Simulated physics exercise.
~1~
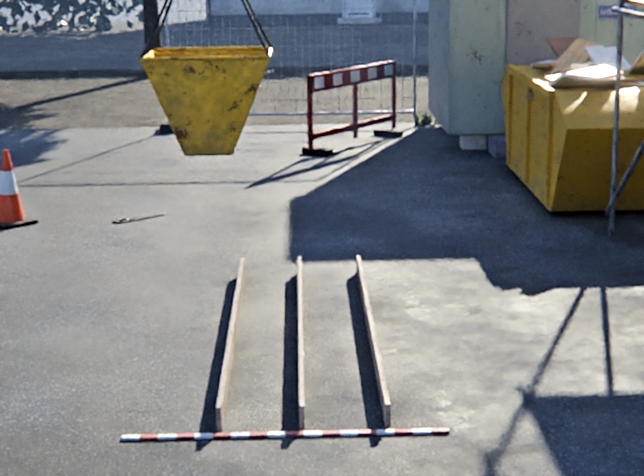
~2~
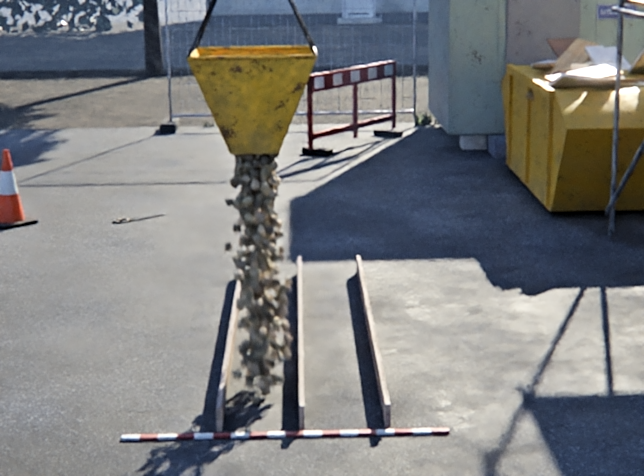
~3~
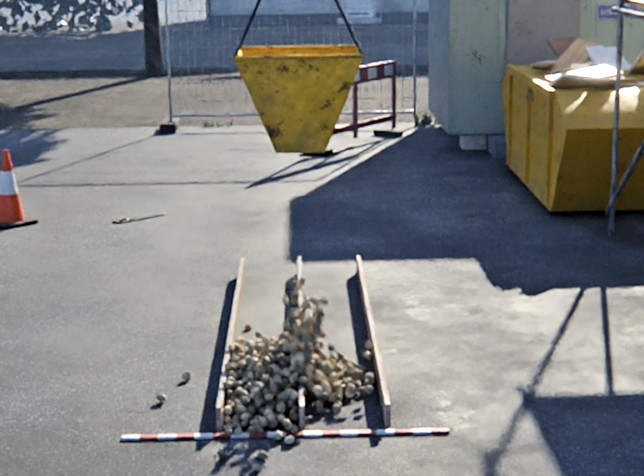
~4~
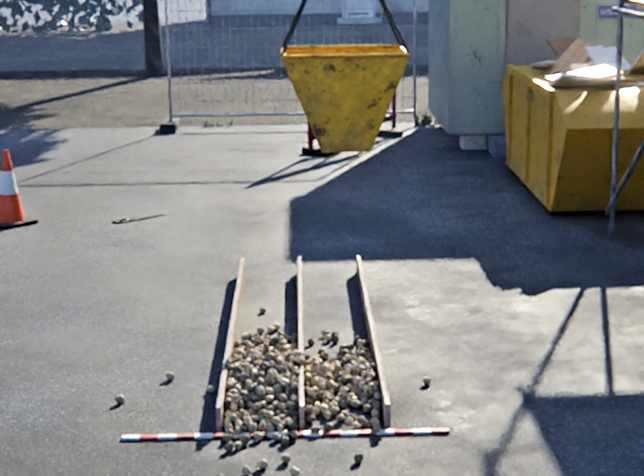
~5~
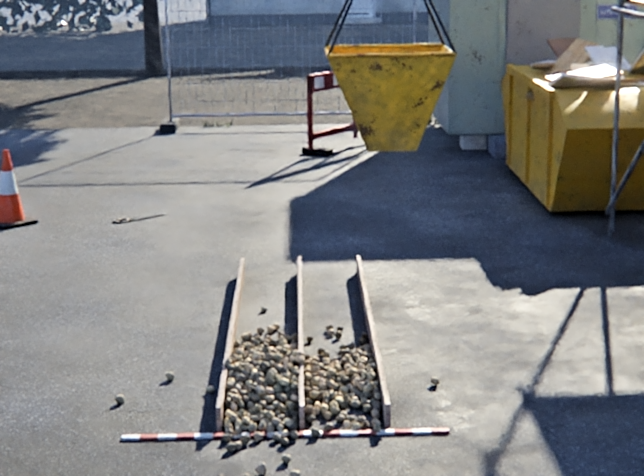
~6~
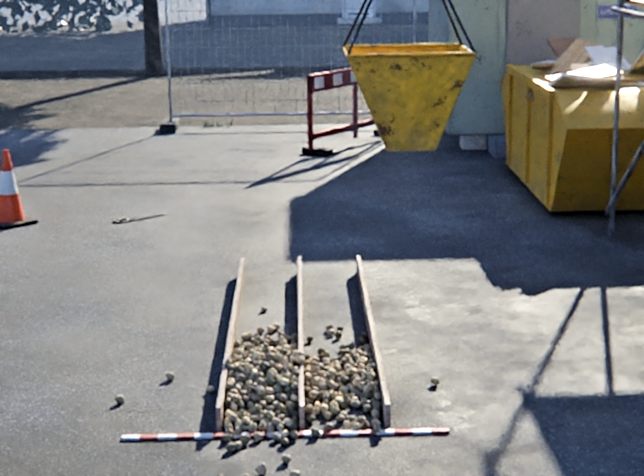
To begin with, a yellow skip hangs from cables above a paved yard, left of three boards that form two bays behind a red and white staff. As it glides to the right, a thick stream of round stones pours from its bottom toward the left bay. The stones pile up, and some spill across the middle board into the right bay. The emptied skip carries on to the right, then slows near the yellow container. Finally, the stones lie still, more in the left bay than the right, with a few scattered outside.
